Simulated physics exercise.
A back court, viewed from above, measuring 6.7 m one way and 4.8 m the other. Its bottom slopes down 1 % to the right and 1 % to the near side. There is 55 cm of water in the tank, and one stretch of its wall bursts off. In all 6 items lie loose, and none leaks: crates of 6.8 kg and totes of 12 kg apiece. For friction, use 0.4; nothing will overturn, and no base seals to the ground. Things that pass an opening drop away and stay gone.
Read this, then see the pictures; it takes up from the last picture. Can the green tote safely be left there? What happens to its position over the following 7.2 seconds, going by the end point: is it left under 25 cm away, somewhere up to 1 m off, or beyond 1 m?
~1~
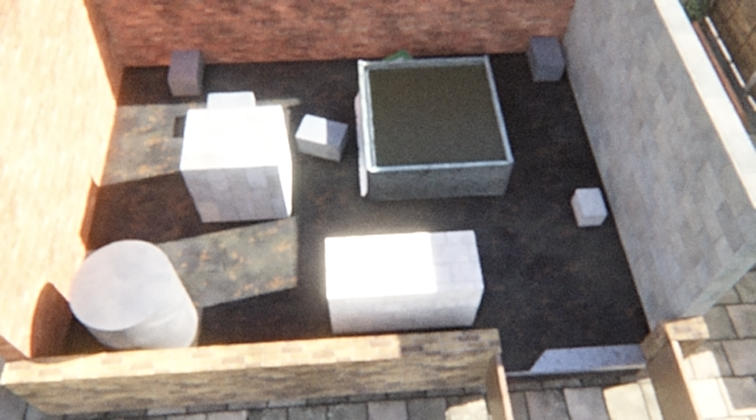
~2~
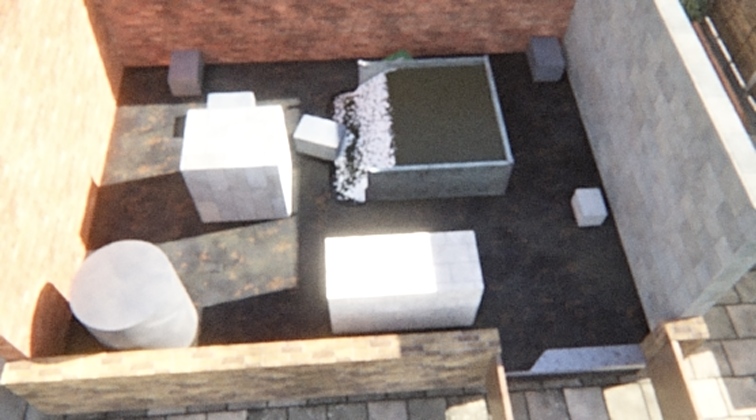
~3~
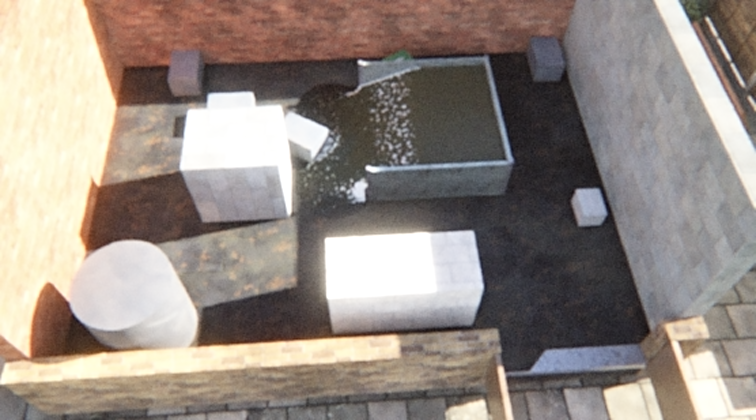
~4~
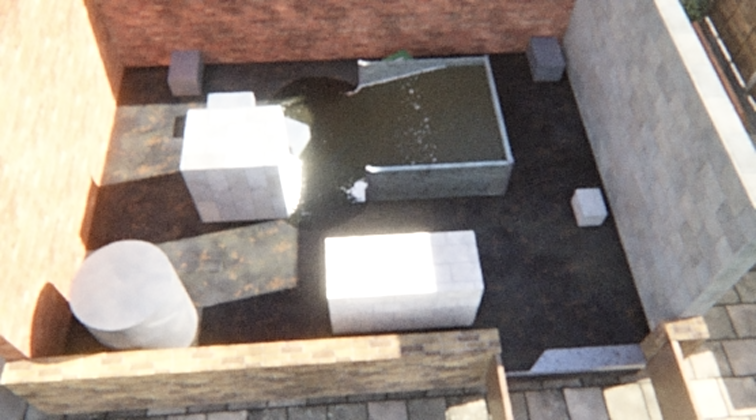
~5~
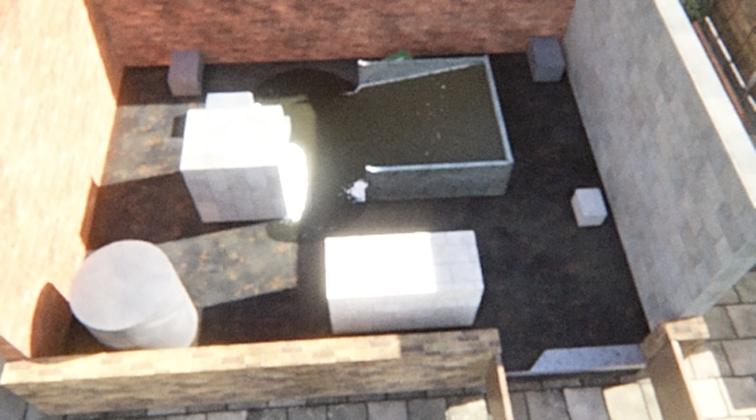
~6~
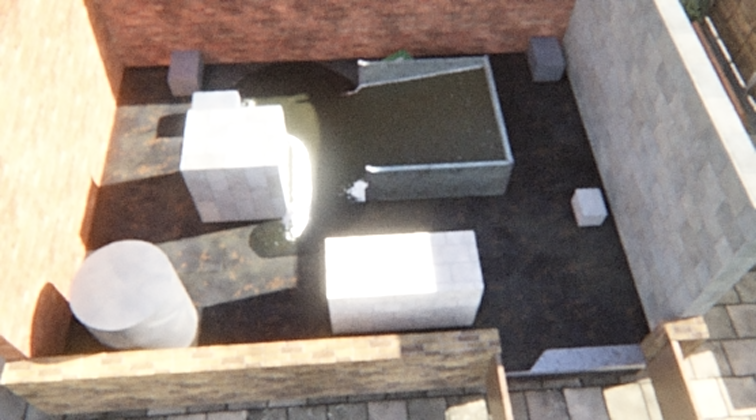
Expect it to shift a fair bit, but under a metre.
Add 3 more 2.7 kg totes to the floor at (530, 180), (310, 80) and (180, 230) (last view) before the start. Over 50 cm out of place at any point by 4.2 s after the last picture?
Taking them in order: Not far enough, far enough and far enough.
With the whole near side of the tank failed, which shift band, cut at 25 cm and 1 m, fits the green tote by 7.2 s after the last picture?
Well, the green tote basically stays there then.
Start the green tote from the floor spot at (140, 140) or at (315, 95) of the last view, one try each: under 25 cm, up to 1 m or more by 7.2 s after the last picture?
Well, it gets swept off on the first try and gets swept off on the second.
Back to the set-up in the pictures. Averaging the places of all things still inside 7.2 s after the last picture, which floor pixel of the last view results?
Around (399, 185).
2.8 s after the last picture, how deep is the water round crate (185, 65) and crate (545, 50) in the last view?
Depth approx. 15 cm / 0 cm.
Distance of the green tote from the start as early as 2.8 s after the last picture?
Close to 0 cm.
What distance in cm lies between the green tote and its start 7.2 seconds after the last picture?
Distance: Near 50 cm.
Then, 0.9 s after the last picture the green tote is near (399, 60), 0.0 m from its start, aground; 0 of 6 are out; 2 afloat.
Then, 2.8 s after the last picture the green tote is near (399, 60), 0.0 m from its start, aground; 0 of 6 are out; 3 afloat.
Then, 4.8 s after the last picture the green tote is near (402, 61), 0.1 m from its start, aground; 0 of 6 are out; 3 afloat.
Then, 7.2 s after the last picture the green tote is near (435, 67), 0.5 m from its start, aground; 0 of 6 are out; 4 afloat.
